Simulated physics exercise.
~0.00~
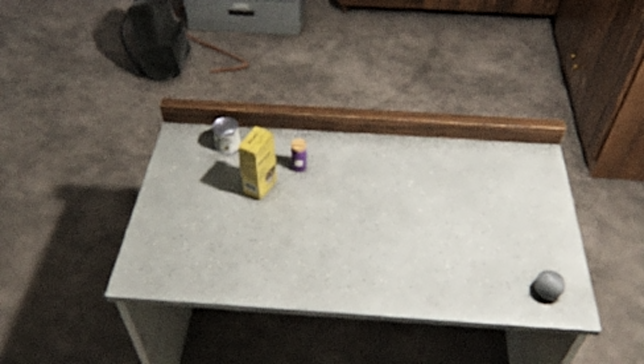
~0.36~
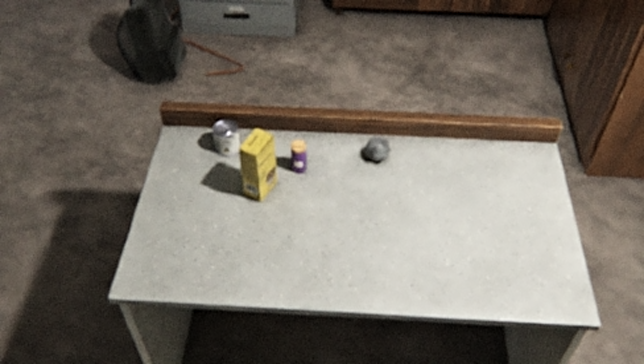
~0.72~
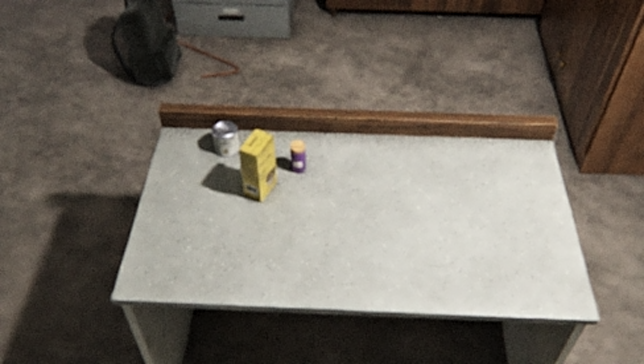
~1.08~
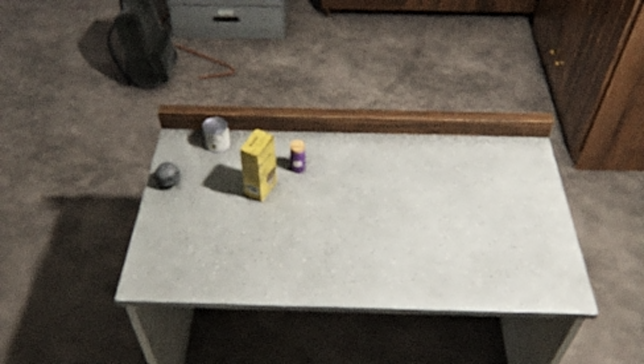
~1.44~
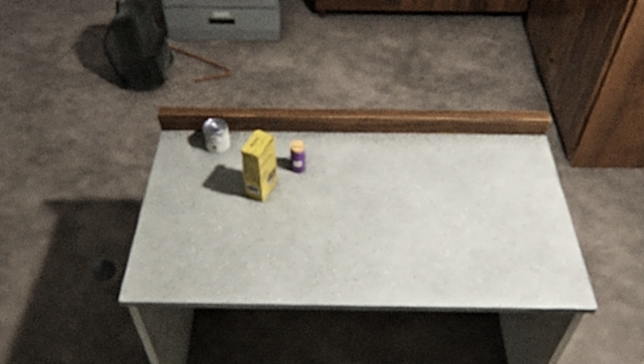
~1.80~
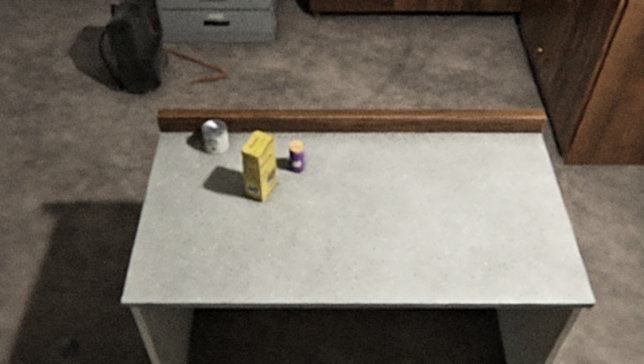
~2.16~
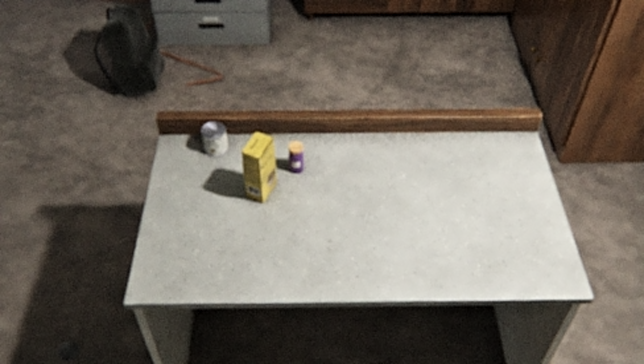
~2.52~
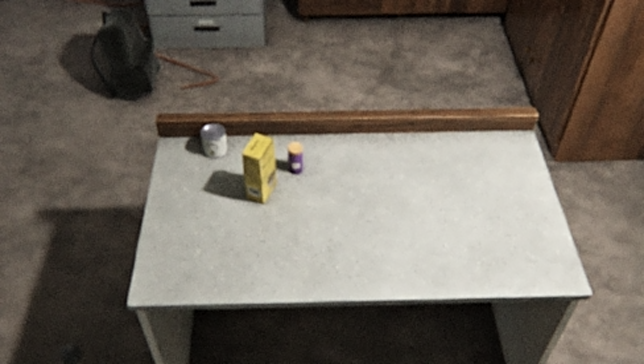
A pale grey table with a wooden strip along its far edge stands on a grey carpet, seen from above and in front, with a dark bag, drawers and wooden cabinets behind. A white tin, a yellow carton and a small purple shaker with an orange top sit near the far left, and a grey ball rests at the near right corner. The ball travels left toward the far edge, passes out of sight, and reappears beside the tin, which has shifted slightly left. It then drops off the left side to the shadowed floor, while the carton and shaker stay put and all three items remain on the table.
